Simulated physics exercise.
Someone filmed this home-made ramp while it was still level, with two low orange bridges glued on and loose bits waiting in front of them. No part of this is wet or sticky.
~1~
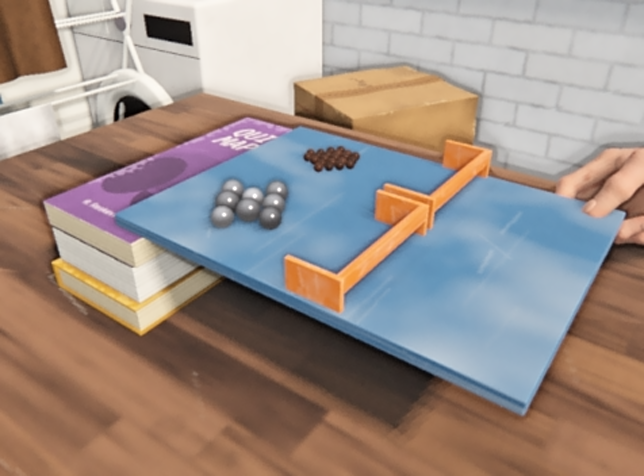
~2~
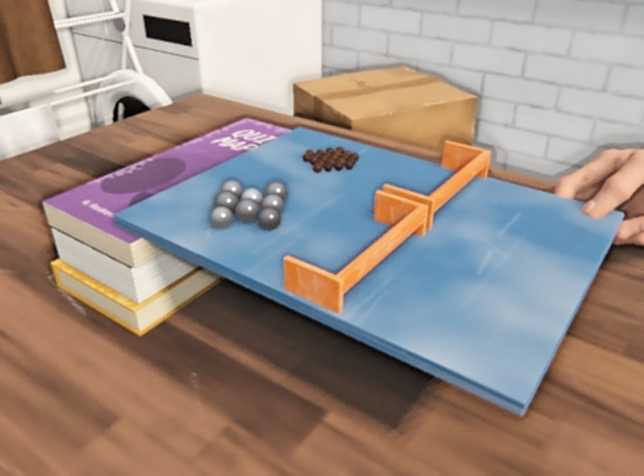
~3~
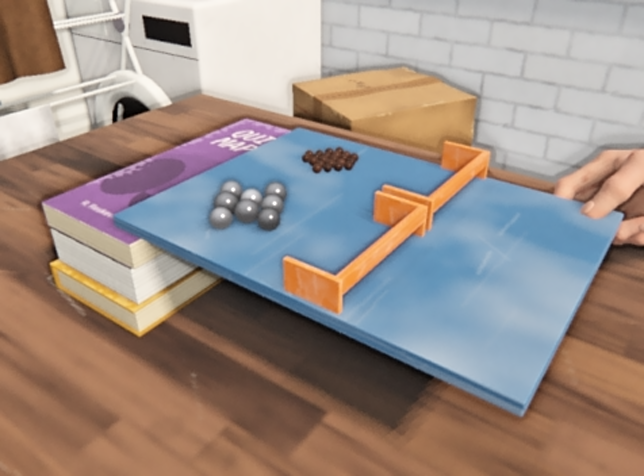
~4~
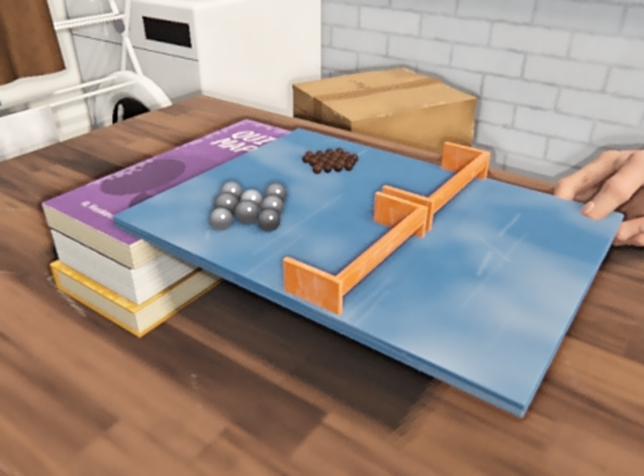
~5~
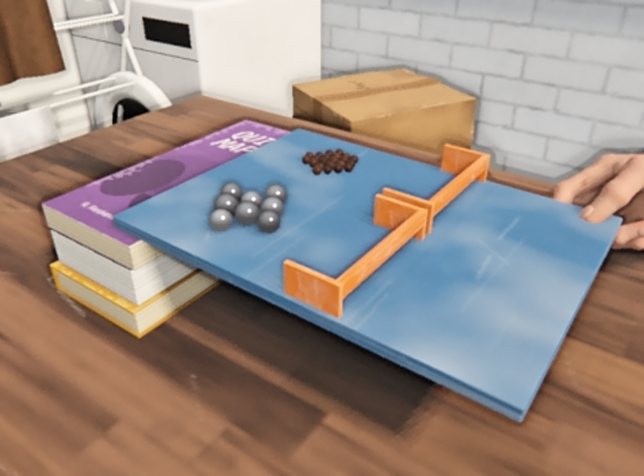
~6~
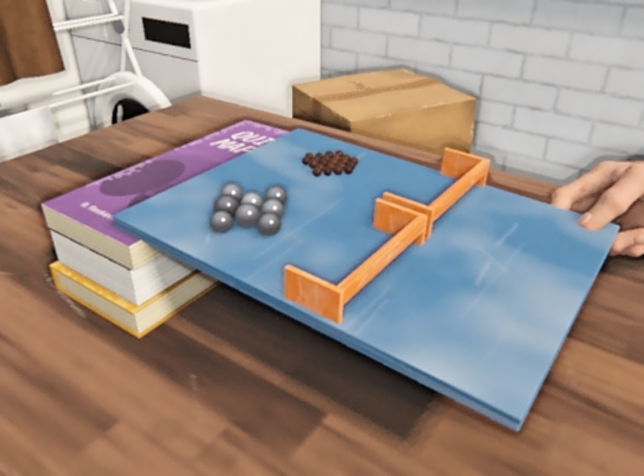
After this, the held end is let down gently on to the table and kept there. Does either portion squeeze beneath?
Outcome: The nearer portion is going to end up halted; the farther portion is going to end up beyond it.
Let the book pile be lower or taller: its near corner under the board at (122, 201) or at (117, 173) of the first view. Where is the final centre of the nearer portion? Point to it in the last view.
Try one: About (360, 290). Try two: About (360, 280).
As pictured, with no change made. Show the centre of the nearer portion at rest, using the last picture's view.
Once everything settles, its middle is near (369, 306) in the last picture.
Then, 0.41 s later than the last frame, board sloping at 13°; nearer portion on its way down; farther portion on its way down.
Then, 0.76 s later than the last frame, board resting at 17°; nearer portion has reached its gate; farther portion every one past its gate.
When it is over, board resting at 17°; nearer portion gathered behind its gate; farther portion every one past its gate.
